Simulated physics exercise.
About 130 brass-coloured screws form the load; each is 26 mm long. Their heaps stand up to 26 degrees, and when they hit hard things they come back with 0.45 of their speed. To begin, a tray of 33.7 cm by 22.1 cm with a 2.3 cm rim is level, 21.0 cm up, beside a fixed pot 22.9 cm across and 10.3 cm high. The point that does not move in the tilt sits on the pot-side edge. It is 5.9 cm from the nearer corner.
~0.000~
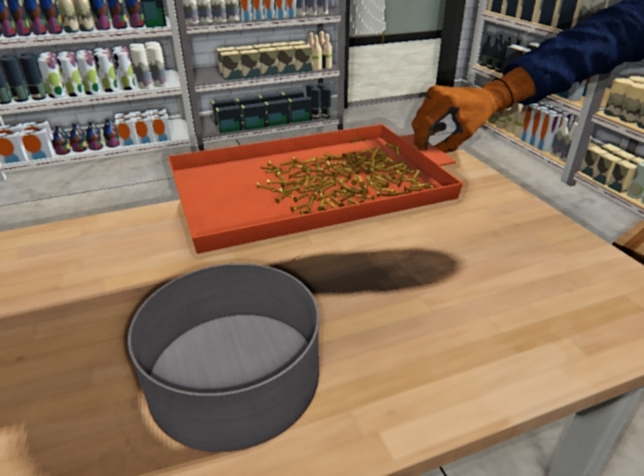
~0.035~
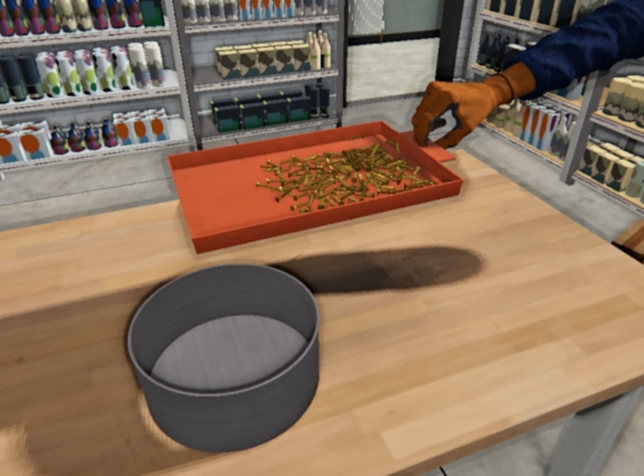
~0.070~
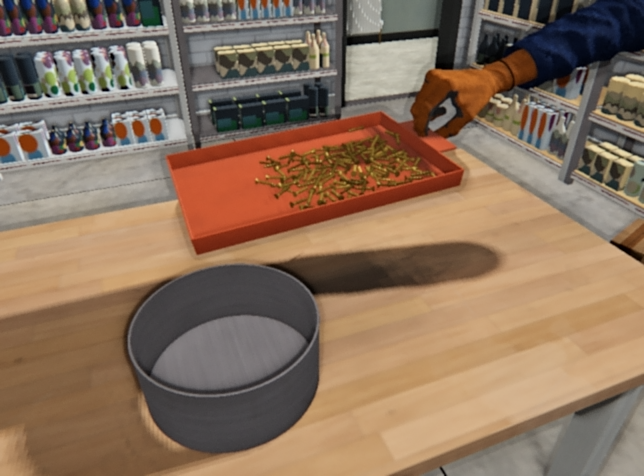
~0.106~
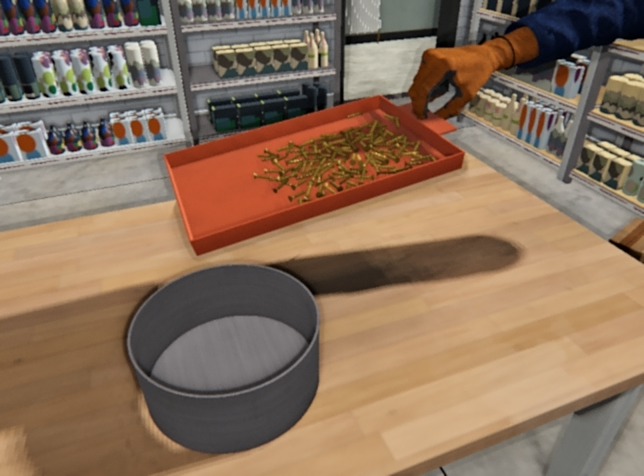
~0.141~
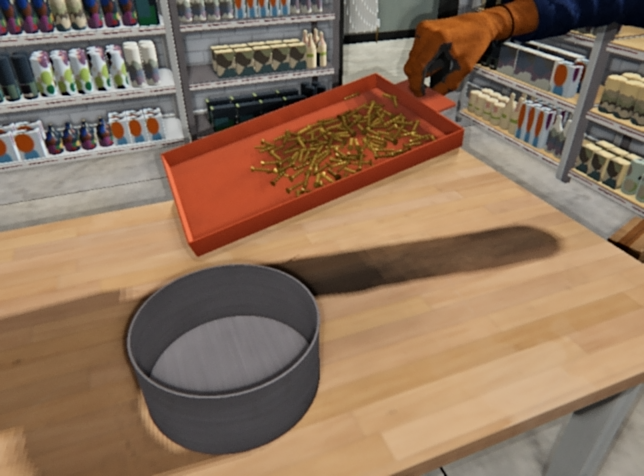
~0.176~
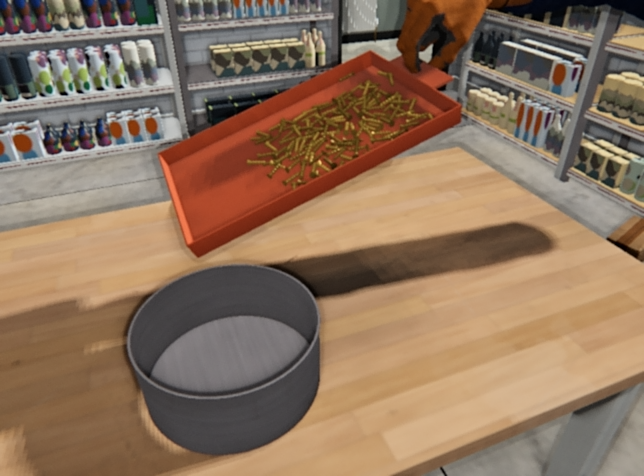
A gloved hand raises the right end of a red tray holding small brass-coloured pieces.
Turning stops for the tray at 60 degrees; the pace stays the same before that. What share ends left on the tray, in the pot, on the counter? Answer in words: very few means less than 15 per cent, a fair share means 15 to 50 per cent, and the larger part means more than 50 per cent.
Tray: A fair share. Pot: A fair share. Counter: A fair share.
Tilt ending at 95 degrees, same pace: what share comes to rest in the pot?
30 %.
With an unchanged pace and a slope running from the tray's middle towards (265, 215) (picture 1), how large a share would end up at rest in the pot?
Roughly 55 % of the pieces.
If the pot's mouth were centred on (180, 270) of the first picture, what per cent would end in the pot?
Estimate: ~ 30 %.
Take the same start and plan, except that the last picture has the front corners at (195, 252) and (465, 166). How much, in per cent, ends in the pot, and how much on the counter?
Pot 20 % / counter 10 %.
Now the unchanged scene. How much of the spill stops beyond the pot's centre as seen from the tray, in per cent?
Estimate: Roughly 100 per cent of the pieces.
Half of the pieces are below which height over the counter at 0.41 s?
Some 36 cm above the counter.
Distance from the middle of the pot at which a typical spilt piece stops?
Distance: Around 22 cm.
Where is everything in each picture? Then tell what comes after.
Tray tilt 0 degrees, front corners at (194, 236) and (460, 183); middle of the pieces at (355, 179); pot at (226, 319), in the first picture.
Tray tilt 1 degrees, front corners at (194, 237) and (461, 179); middle of the pieces at (355, 177), in the second picture.
Tray tilt 3 degrees, front corners at (193, 238) and (462, 169), lowest corner left front; middle of the pieces at (354, 170), in the third picture.
Tray tilt 8 degrees, front corners at (192, 239) and (462, 152), lowest corner left front; middle of the pieces at (353, 158), in the fourth picture.
Tray tilt 13 degrees, front corners at (190, 241) and (461, 129), lowest corner left front; middle of the pieces at (351, 143), in the fifth picture.
Tray tilt 19 degrees, front corners at (188, 243) and (458, 105), lowest corner left front; middle of the pieces at (347, 128); pot at (226, 321). The tray's pace is about 165 degrees a second, in the sixth picture.
Then, at 0.32 s, tilt 42 degrees; the tray holds 100 %, the pot 0 %.
After 0.41 s, tilt 56 degrees; the tray holds 100 %, the pot 0 %.
After 0.64 s, tilt 60 degrees; the tray holds 80 %, the pot 0 %.
In the end, at 2.2 s, tray 35 %, pot 30 %, counter 35 %.
